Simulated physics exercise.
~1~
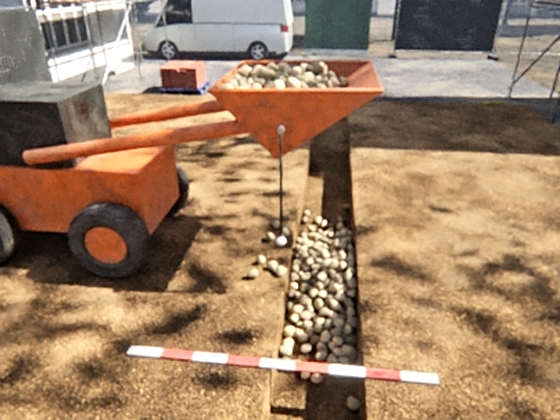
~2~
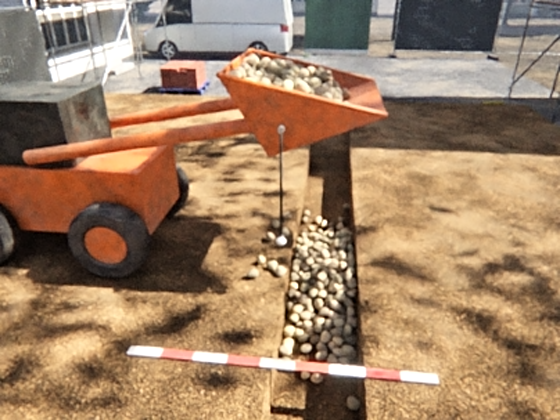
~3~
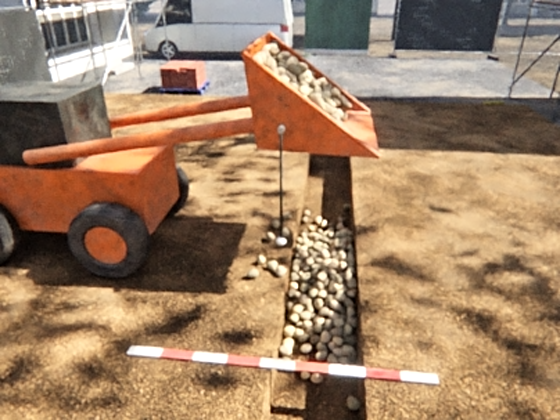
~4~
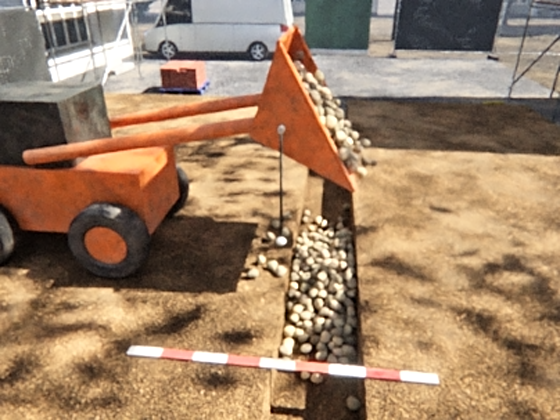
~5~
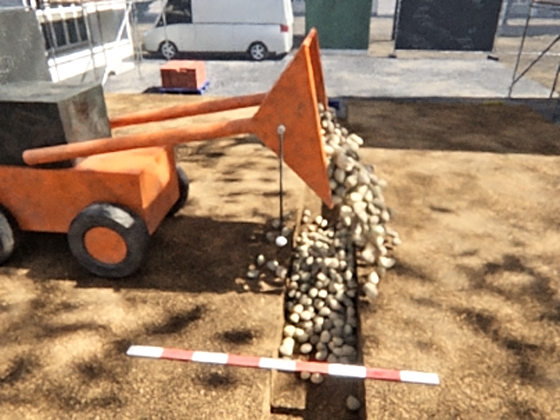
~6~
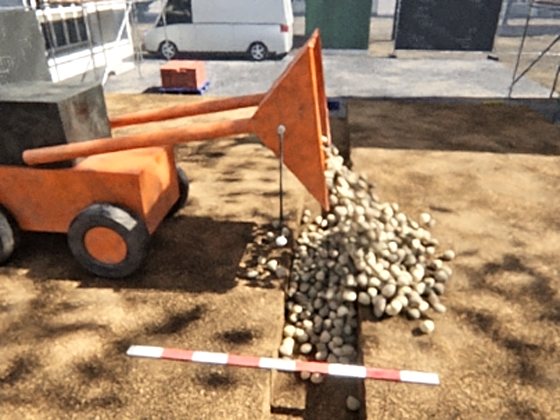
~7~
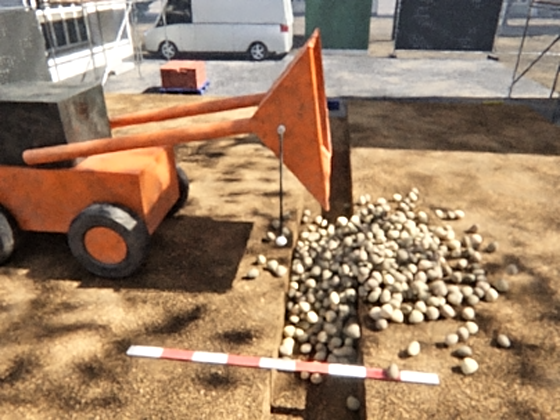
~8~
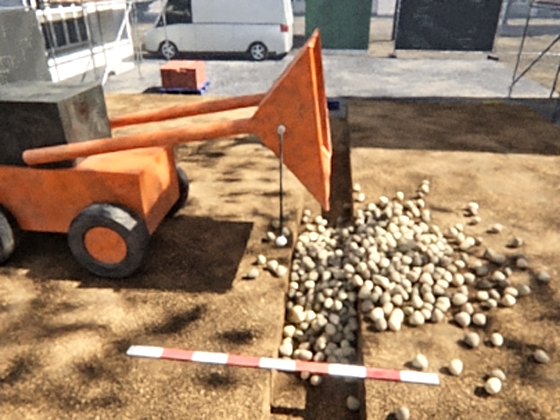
The clip opens on an orange loader at the left, its raised bucket heaped with rounded stones above a narrow trench already partly filled with similar stones. The bucket tips forward to the right, slowly at first, while the stones stay inside. As it steepens, they slide over the lip and pour down in a thick stream. They pile up over the trench and its right edge, and many roll out across the brown ground. The bucket hangs empty and still, with some stones added in the trench and a broad scatter lying beyond it.
